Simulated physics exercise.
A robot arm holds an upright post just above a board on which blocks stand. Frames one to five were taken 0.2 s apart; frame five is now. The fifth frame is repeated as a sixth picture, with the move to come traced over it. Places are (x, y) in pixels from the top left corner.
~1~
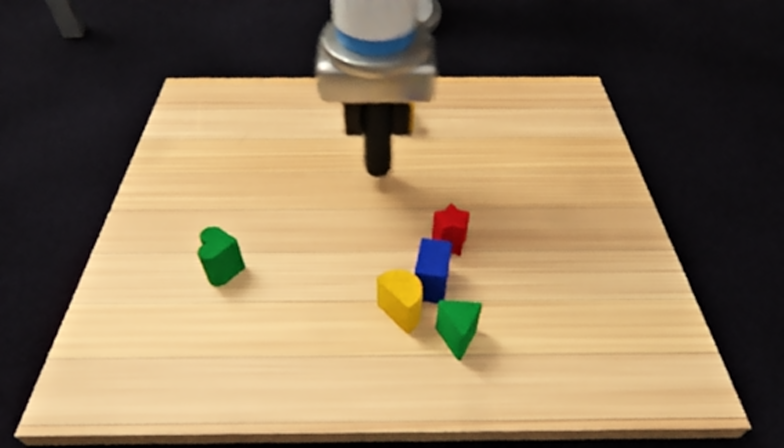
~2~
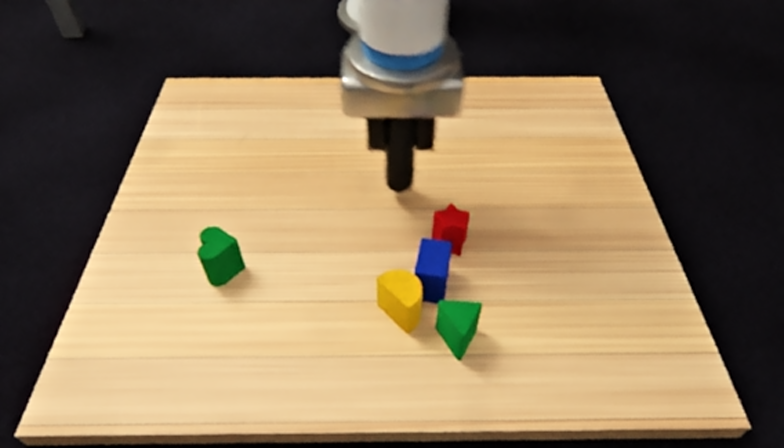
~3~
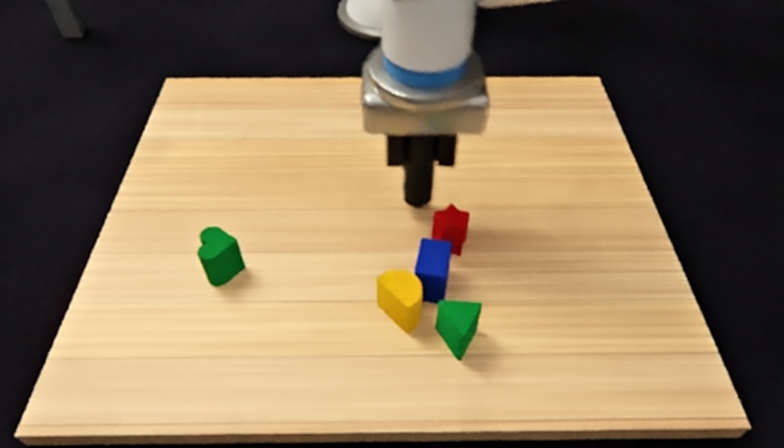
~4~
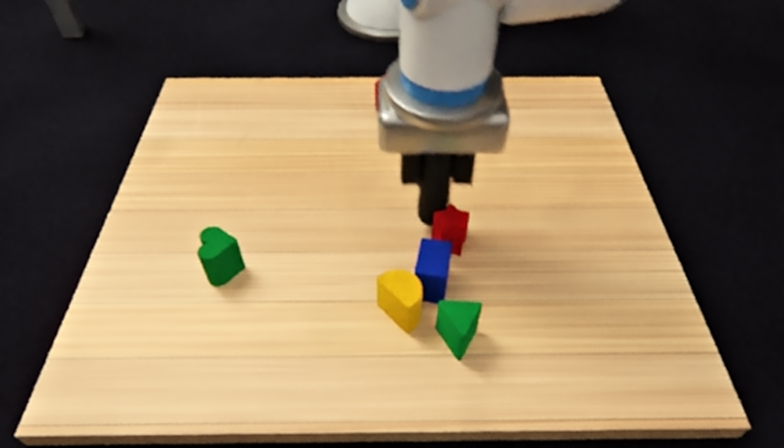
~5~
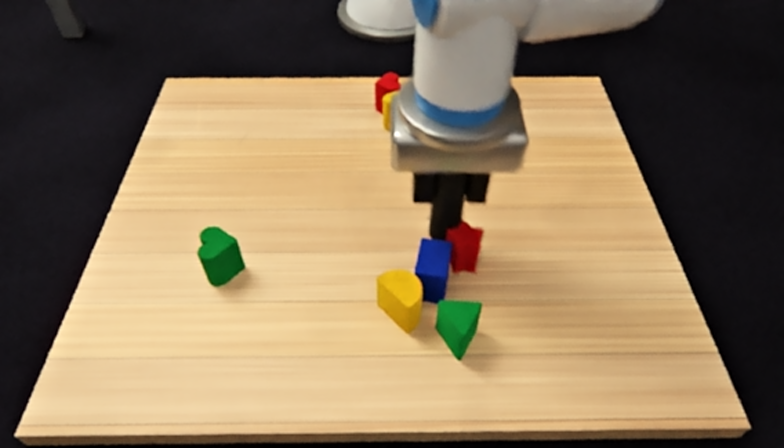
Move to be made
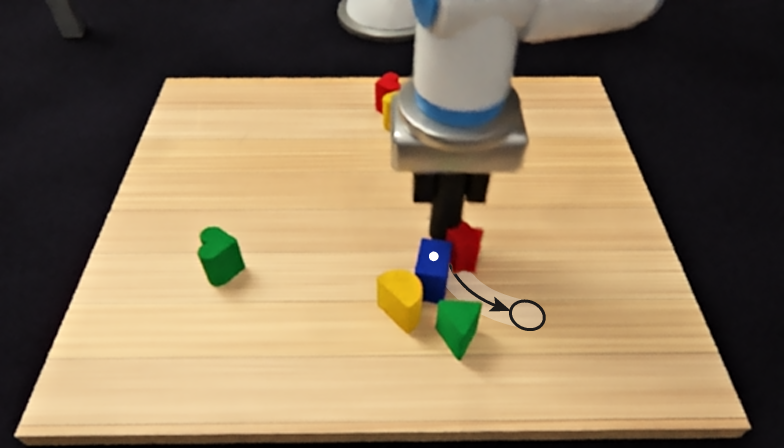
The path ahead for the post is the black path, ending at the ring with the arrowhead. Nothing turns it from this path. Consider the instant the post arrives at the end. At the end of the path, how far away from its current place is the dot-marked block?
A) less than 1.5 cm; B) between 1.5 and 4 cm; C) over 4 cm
B.
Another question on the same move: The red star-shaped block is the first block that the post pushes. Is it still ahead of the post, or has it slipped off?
The post still has it in front.
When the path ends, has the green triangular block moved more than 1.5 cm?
No - that is not the case.
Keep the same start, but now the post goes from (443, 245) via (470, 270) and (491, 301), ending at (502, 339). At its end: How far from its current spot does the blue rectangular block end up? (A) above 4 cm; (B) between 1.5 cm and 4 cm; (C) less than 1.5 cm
Letter C.
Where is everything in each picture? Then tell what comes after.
In the first frame, tip of the post at (378, 169), middles of tops, yellow D-shaped block at (402, 285), blue rectangular block at (434, 256), green triangular block at (462, 312), red star-shaped block at (453, 216).
In the second frame, post at (400, 183), nothing pushed.
In the third frame, post at (418, 199), nothing pushed.
In the fourth frame, post at (432, 216), nothing pushed.
In the fifth frame, post at (444, 234), yellow D-shaped block at (402, 285), blue rectangular block at (434, 256), green triangular block at (462, 312), red star-shaped block at (467, 234).
The line goes from (443, 245) through (456, 275) and (486, 301) to (527, 315); the dot is on the blue rectangular block.
The first path, step by step. One third of the way, post at (458, 265); yellow D-shaped block at (396, 289), turned 15° anticlockwise; blue rectangular block at (432, 270), turned 35° clockwise; red star-shaped block at (488, 261), turned 20° anticlockwise.
Two thirds of the way, post at (488, 291); yellow D-shaped block at (395, 289), turned 15° anticlockwise; blue rectangular block at (434, 274), turned 50° clockwise; red star-shaped block at (523, 284), turned 30° anticlockwise.
At the end, post at (531, 305); yellow D-shaped block at (395, 289), turned 15° anticlockwise; blue rectangular block at (434, 274), turned 50° clockwise; green triangular block unmoved; red star-shaped block at (569, 299), turned 25° anticlockwise.
